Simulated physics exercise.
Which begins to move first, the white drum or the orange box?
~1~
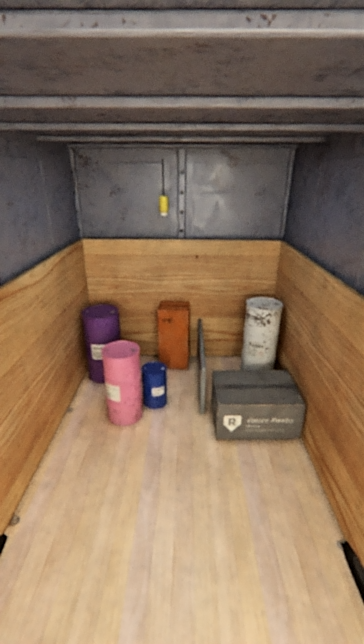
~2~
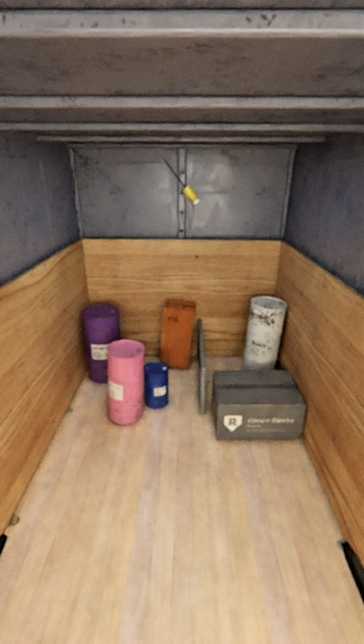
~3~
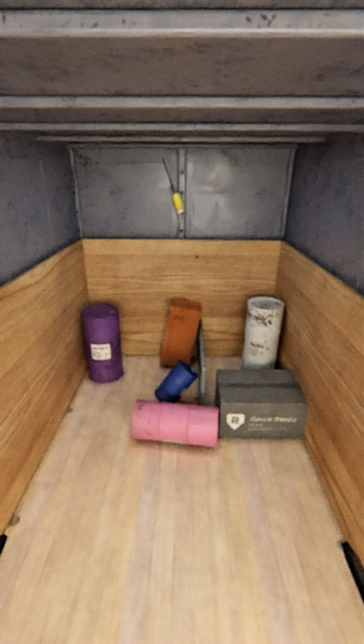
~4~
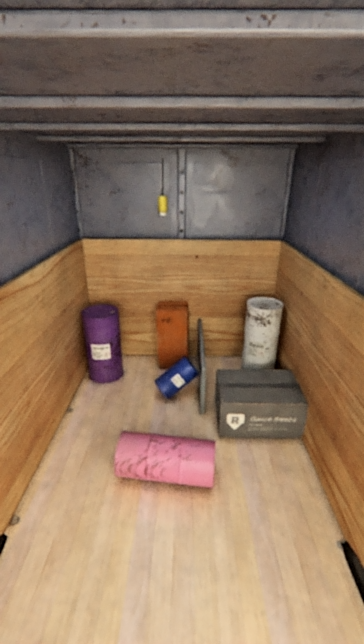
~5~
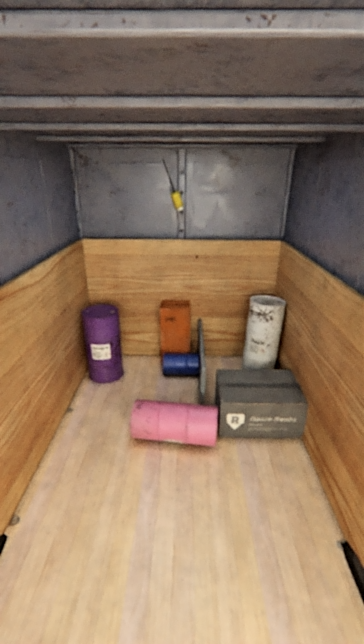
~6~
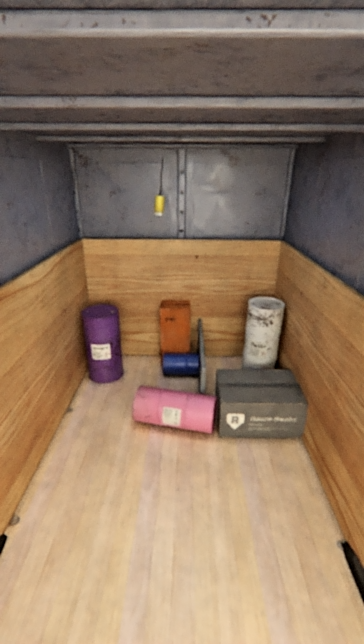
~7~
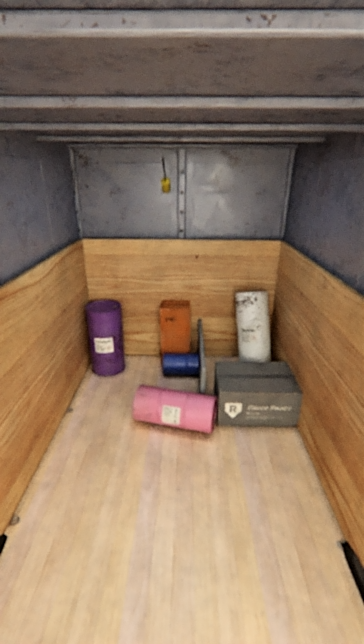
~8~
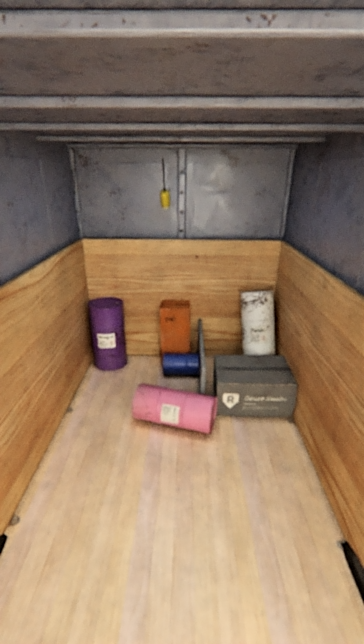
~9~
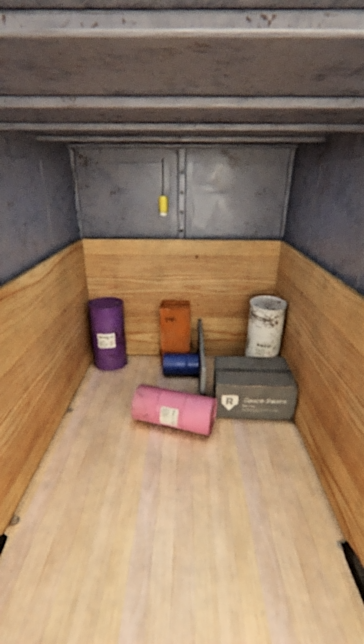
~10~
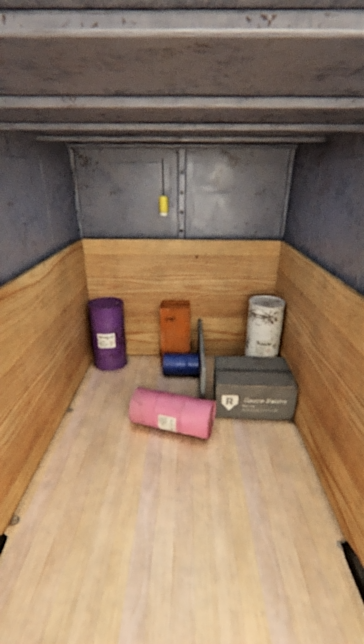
The orange box moves first, tilting around the time the pink drum topples. The white drum only shifts and leans later, when the pink drum is already lying on its side.
The load bay of a delivery van, with wooden side panels and a pale floor, is seen from behind, facing the front wall. Purple and pink drums and a blue canister stand on the left, an orange box near the middle, and a white drum behind a grey box on the right, while a yellow lamp swings above. The orange box tilts and settles back as the pink drum topples and the canister tips against the low board. The pink drum rolls nearer, then back. Later the grey box and purple drum slide slightly forwards and the white drum leans, then rights itself. Finally, the pink drum and canister lie on their sides.
